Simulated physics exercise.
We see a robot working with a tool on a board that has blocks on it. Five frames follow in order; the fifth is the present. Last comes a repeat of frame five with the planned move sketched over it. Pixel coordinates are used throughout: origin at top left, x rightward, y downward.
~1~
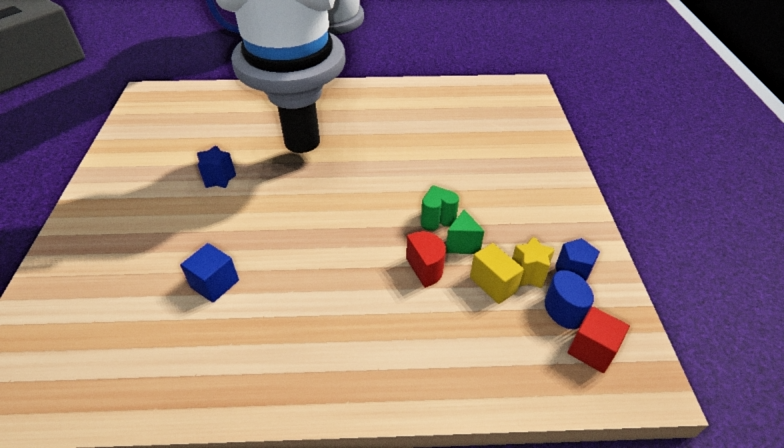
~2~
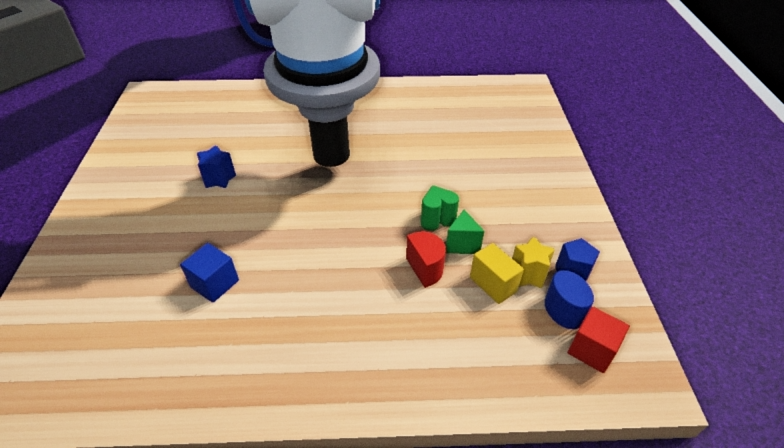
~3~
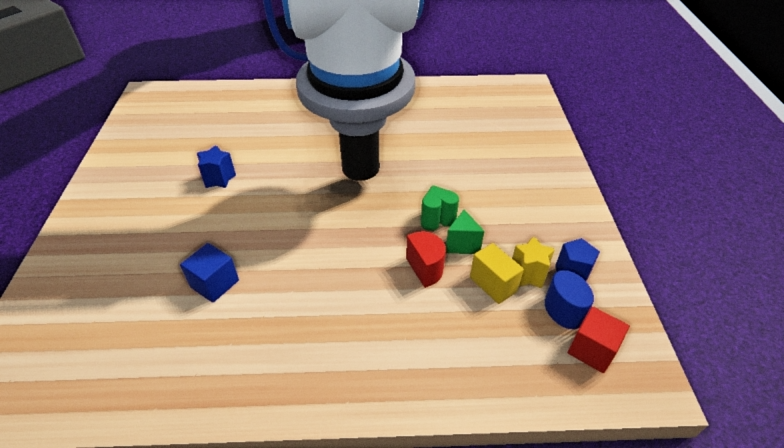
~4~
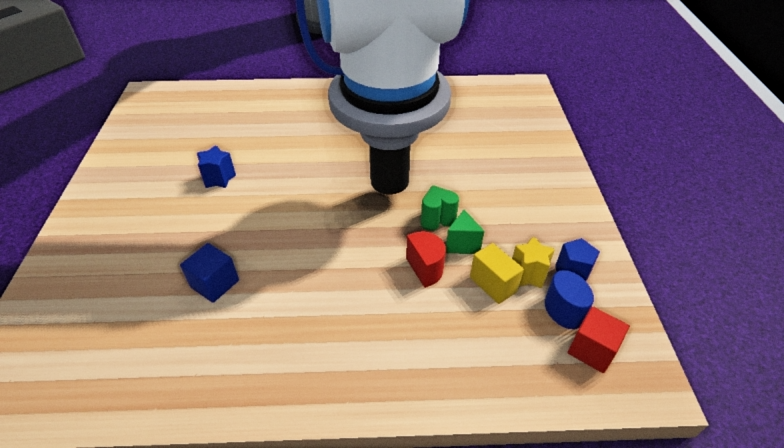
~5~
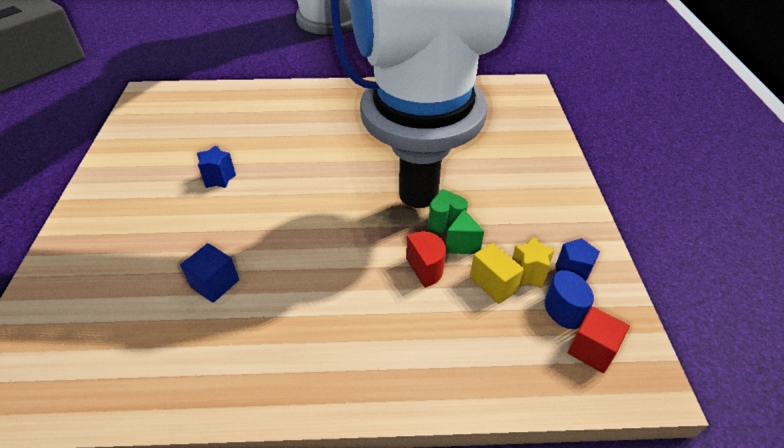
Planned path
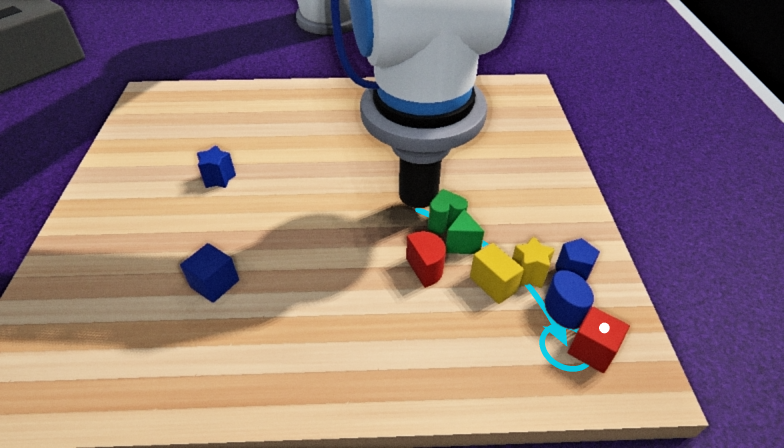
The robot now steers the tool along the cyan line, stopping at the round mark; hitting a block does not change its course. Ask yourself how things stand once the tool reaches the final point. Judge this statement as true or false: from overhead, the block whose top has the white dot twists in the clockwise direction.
Verdict: True.
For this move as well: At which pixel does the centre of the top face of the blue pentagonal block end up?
It will end up at (608, 254).
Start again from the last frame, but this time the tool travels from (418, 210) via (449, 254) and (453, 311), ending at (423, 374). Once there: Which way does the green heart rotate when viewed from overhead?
Its spin: Anticlockwise.
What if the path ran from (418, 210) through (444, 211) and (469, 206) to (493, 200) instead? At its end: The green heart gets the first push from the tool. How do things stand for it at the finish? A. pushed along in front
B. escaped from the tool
That would be B.
The line goes from (418, 210) via (475, 238) and (526, 283), ending at (567, 347); the dot is on the red square.
The first path, step by step. One third of the way, tool at (478, 224); green heart at (513, 230).
Two thirds of the way, tool at (531, 269); green heart at (571, 256), turned 40° anticlockwise; yellow star at (587, 283), turned 80° clockwise; blue elliptical block at (590, 312), turned 40° anticlockwise; blue pentagonal block at (607, 255); red square at (624, 346), turned 25° clockwise.
At the end, tool at (573, 333); green heart at (573, 255), turned 50° anticlockwise; yellow star at (598, 291), turned 55° clockwise; blue elliptical block at (627, 339), turned 100° anticlockwise; blue pentagonal block at (608, 254); red square at (658, 374), turned 35° clockwise.
